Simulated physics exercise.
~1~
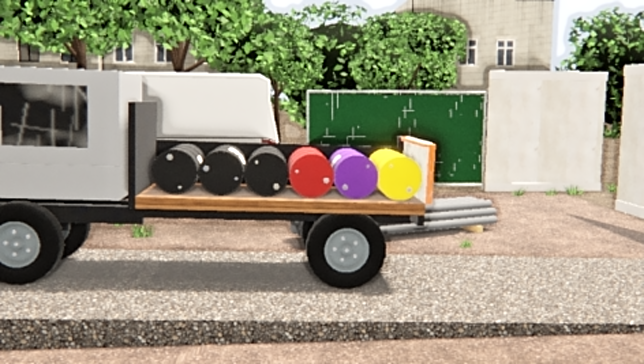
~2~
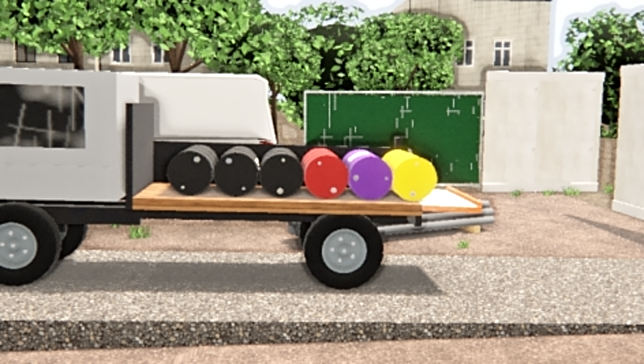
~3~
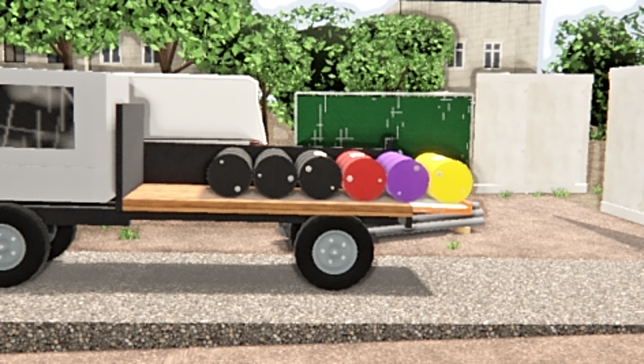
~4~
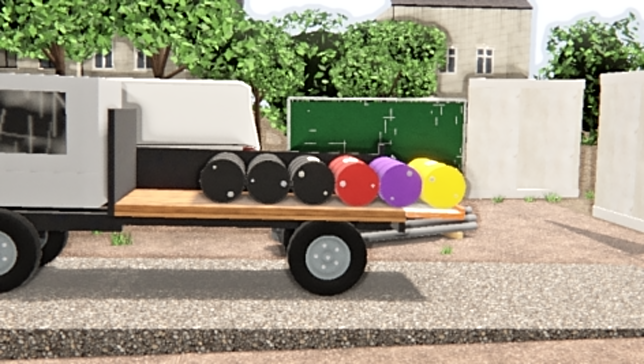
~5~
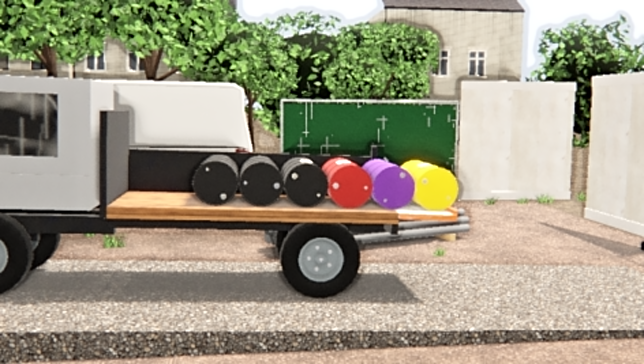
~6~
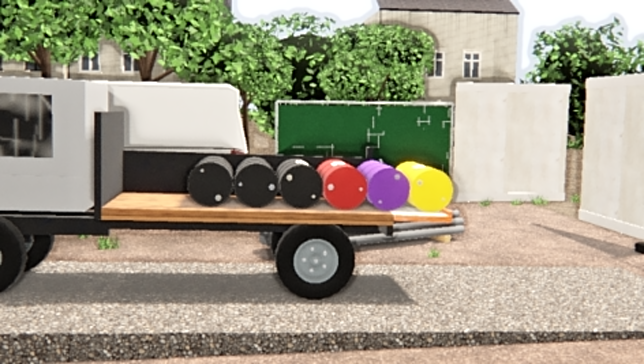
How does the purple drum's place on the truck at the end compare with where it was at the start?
It ends farther right along the bed, nearer the lowered tailgate. At the start it sat farther left, roughly above the rear wheel.
